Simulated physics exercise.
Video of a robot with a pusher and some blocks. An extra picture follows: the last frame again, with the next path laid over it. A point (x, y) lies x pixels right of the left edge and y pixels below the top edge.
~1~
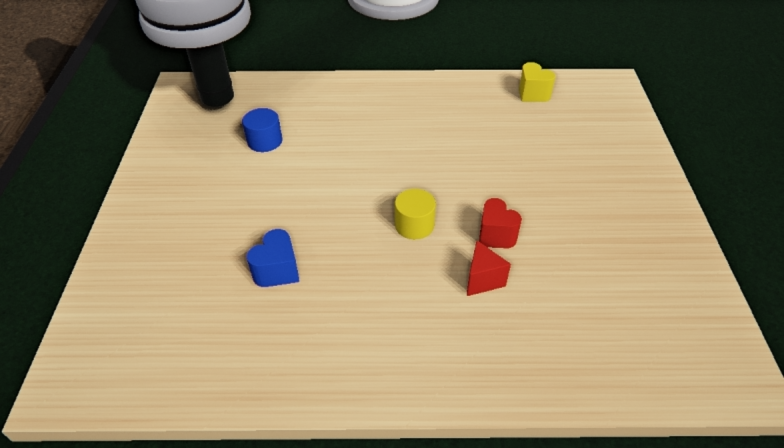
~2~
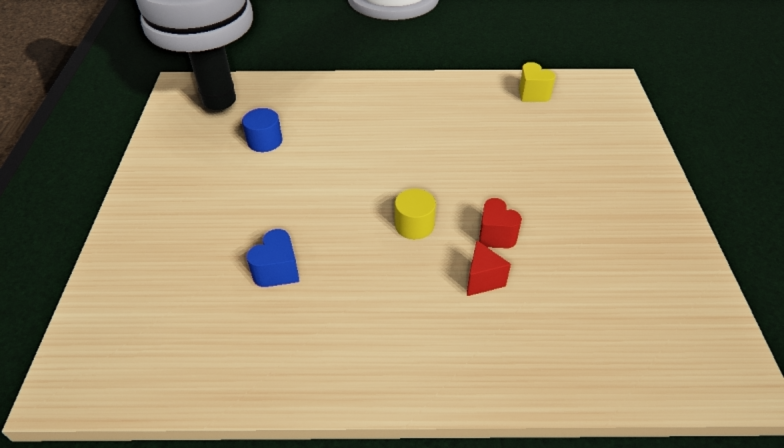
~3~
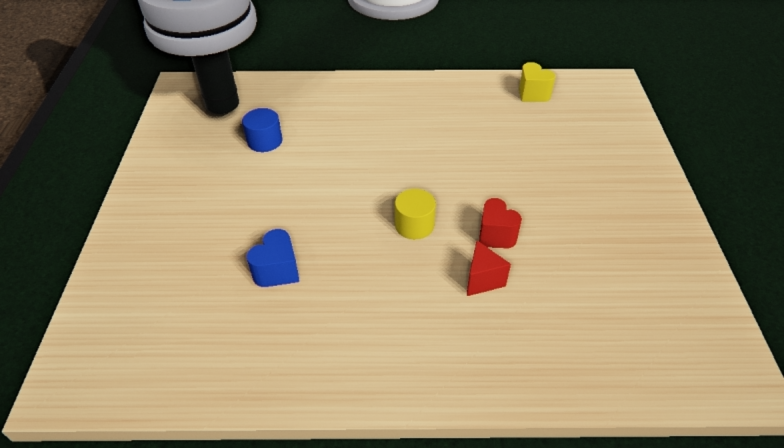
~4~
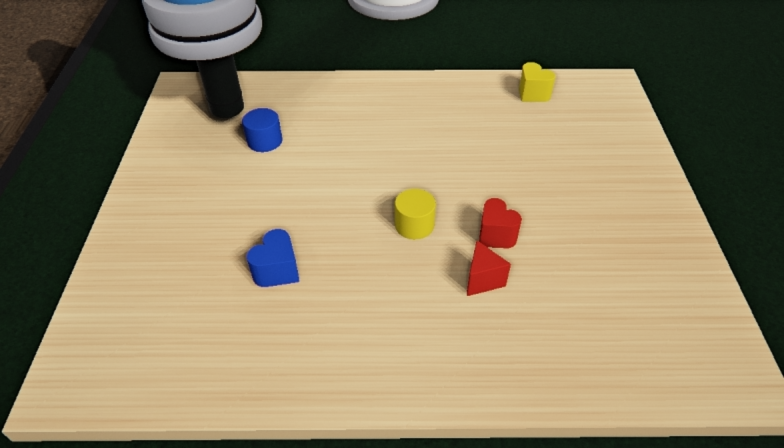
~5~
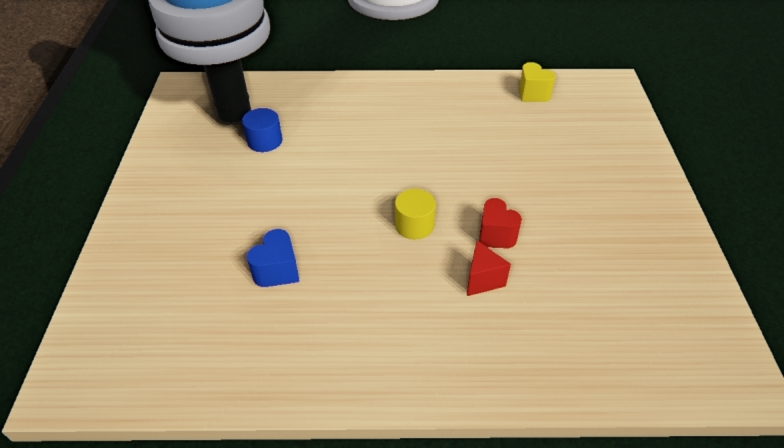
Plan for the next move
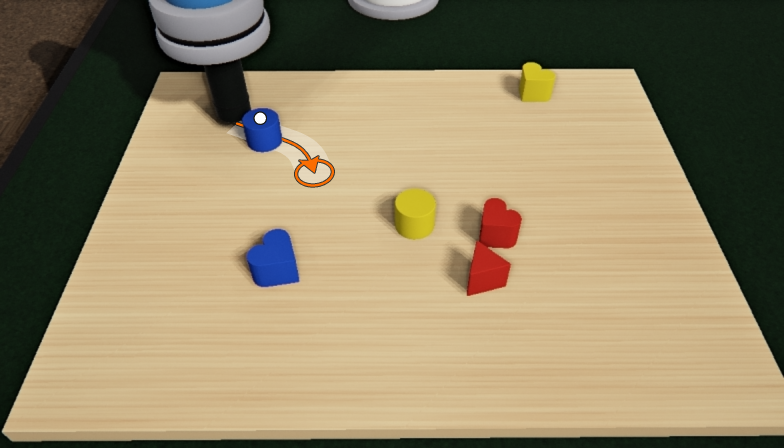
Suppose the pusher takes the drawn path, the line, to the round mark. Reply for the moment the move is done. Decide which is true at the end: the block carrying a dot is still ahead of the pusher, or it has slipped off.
Most likely the block carrying a dot stays ahead.
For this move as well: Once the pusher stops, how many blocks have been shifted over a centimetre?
Blocks displaced: 1.
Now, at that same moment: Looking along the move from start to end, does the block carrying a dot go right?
I'd say yes.
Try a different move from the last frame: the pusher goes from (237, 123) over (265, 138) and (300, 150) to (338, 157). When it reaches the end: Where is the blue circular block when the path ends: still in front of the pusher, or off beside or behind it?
Prediction: Slipped aside.
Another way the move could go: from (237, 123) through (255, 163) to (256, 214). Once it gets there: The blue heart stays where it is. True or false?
That is true.
Path on the board, from (237, 123) by way of (269, 135) and (300, 148) to (315, 173); the dot is on the blue circular block.
On the path given first. One third of the way, pusher (268, 124); blue circular block (282, 131).
Two thirds of the way, pusher (299, 138); blue circular block (302, 149).
At the end, pusher (313, 162); blue circular block (309, 176).
